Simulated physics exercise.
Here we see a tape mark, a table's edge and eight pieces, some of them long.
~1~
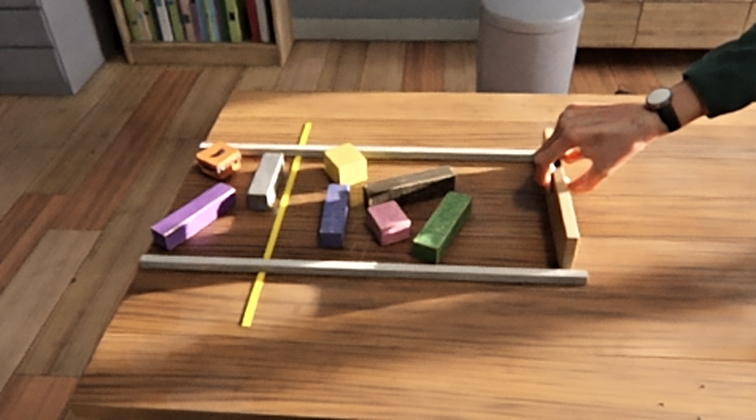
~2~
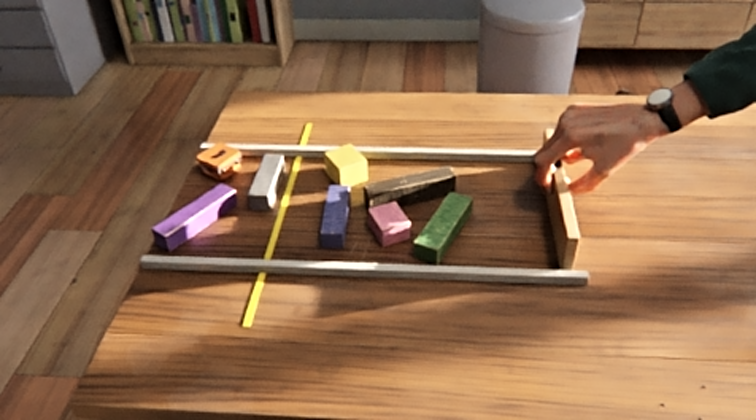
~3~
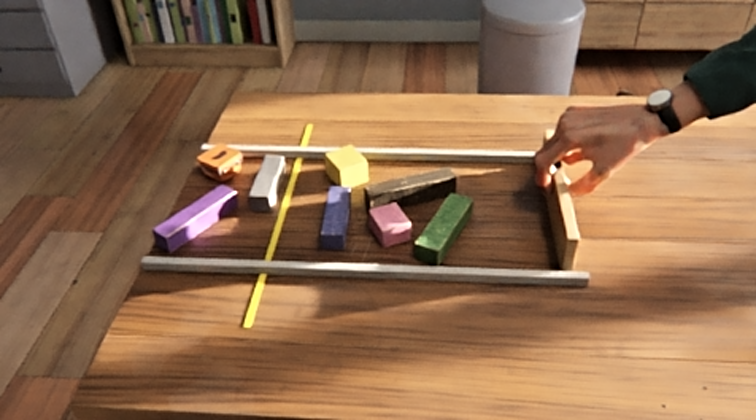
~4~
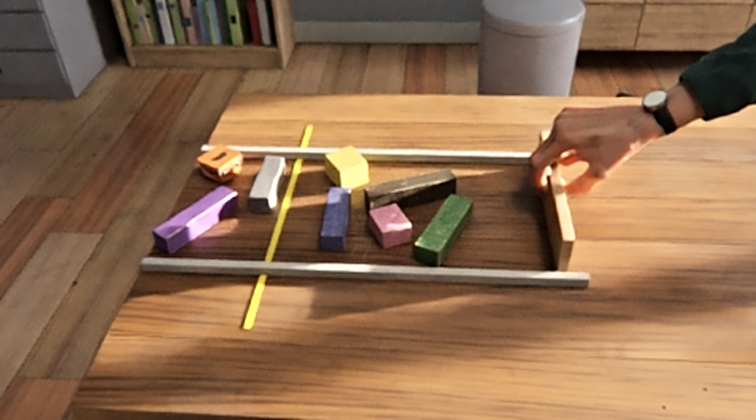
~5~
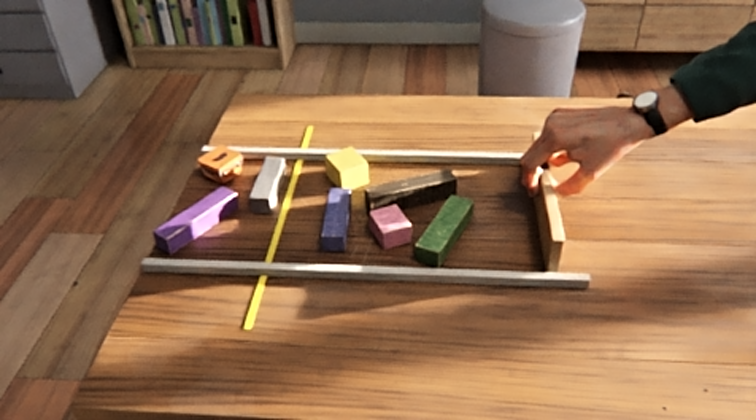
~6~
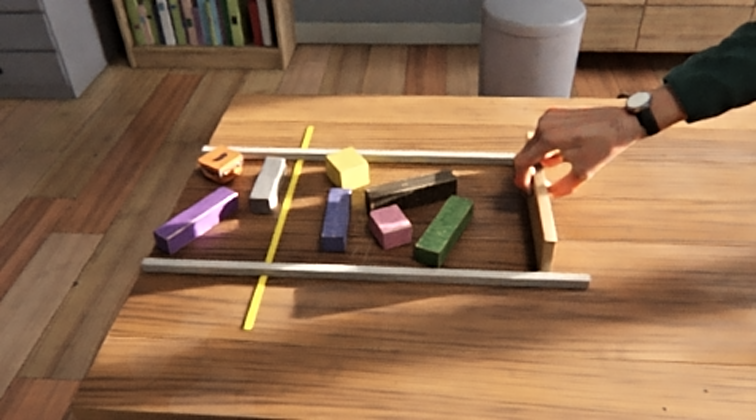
A hand holding a wooden board upright between two rails, then sliding it slightly left toward coloured blocks lying still on a table.
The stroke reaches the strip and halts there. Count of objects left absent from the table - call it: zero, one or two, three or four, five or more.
My call is zero.
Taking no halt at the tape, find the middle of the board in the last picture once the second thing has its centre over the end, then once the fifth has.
Pixels, in order: Around (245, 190), around (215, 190).
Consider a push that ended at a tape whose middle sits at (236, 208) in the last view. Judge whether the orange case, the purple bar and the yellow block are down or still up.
Observed: Orange case toppled; purple bar toppled; yellow block not toppled.
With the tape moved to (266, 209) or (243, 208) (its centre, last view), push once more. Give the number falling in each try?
1 and 2.
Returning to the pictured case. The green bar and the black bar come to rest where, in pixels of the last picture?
The green bar at (265, 225), the black bar at (246, 195).
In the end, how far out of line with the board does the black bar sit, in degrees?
The angle is about 50 degrees.
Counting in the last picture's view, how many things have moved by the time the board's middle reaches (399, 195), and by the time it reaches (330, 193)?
First 4, after that 6.
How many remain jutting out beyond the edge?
The answer comes to 1.
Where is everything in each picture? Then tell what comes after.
The first picture shows orange case (219, 162); purple bar (196, 216); grey bar (267, 181); board (557, 195); tape (283, 206).
The second picture shows purple bar (196, 216); green bar (444, 227).
The third picture shows grey bar (268, 183); board (557, 197).
The fourth picture shows orange case (221, 166); black bar (411, 192).
The fifth picture shows purple bar (198, 219); blue bar (337, 219).
The sixth picture shows orange case (222, 166); purple bar (198, 219); grey bar (269, 185); board (537, 198); tape (285, 209).
Early on, none off yet; orange case at rest near (222, 166); purple bar at rest near (198, 219); grey bar at rest near (269, 185).
Finally, the number that fall off is zero.
